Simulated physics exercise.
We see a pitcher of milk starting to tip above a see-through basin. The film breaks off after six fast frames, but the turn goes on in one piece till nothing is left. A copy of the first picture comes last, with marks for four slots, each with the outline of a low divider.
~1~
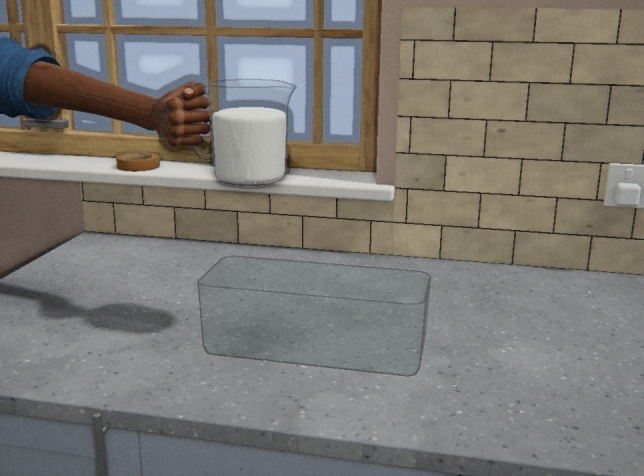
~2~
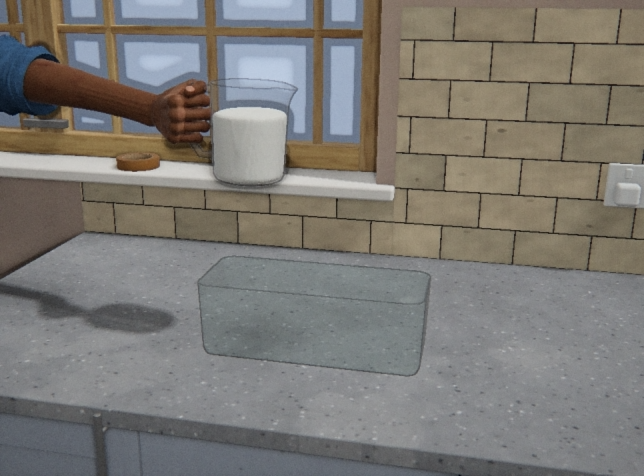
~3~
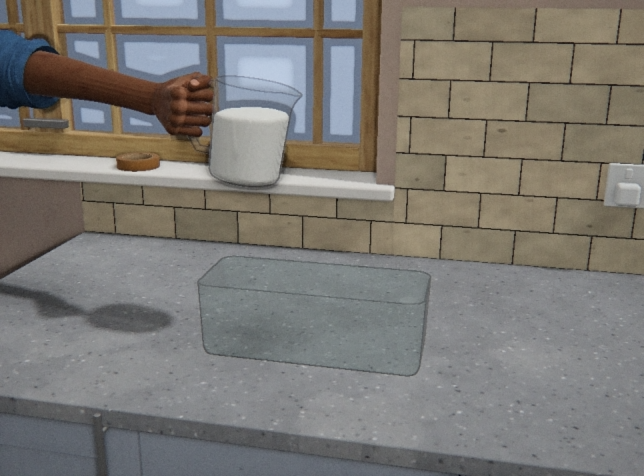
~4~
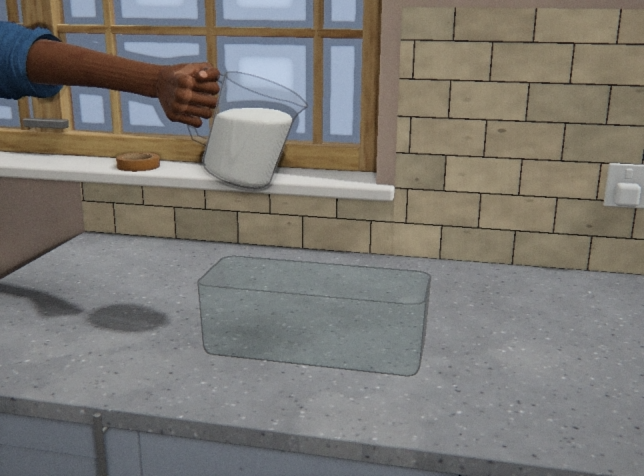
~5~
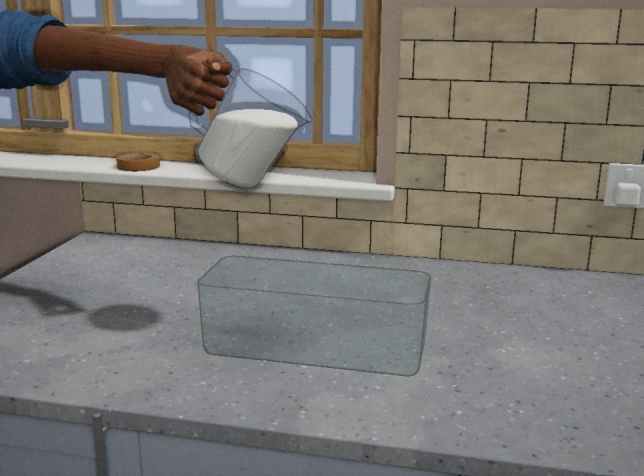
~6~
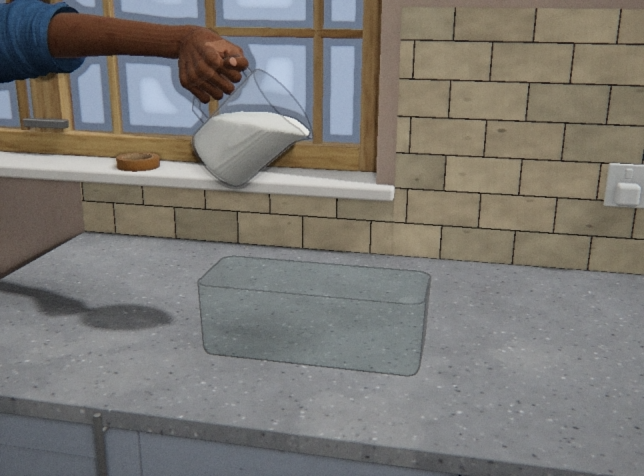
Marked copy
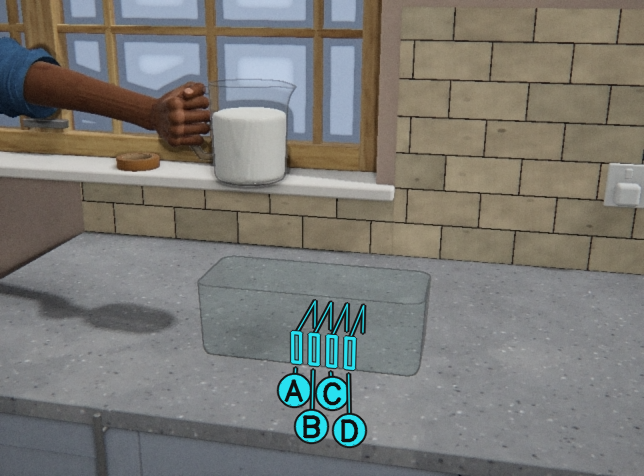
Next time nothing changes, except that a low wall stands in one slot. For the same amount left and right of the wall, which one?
Use place D.
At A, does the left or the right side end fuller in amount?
More ends on the right.
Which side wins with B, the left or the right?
The right side.
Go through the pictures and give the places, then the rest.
The first frame shows upright, lip at (294, 87); basin from (204, 351) to (420, 374); nothing has left yet.
The second frame shows tipped about 2°, lip at (296, 89); nothing has left yet.
The third frame shows tipped about 9°, lip at (301, 95); nothing has left yet.
The fourth frame shows tipped about 19°, lip at (306, 106); nothing has left yet.
The fifth frame shows tipped about 32°, lip at (311, 120); nothing has left yet.
The sixth frame shows tipped about 47°, lip at (312, 137); nothing has left yet.
In cyan, A at (295, 368); B at (313, 370); C at (330, 372); D at (348, 374).
With A, about 7 % ends left of the wall and 86 % right of it; 7 % is lost outside.
With B, about 6 % ends left of the wall and 87 % right of it; 7 % is lost outside.
With C, about 9 % ends left of the wall and 85 % right of it; 6 % is lost outside.
With D, about 48 % ends left of the wall and 49 % right of it; 3 % is lost outside.
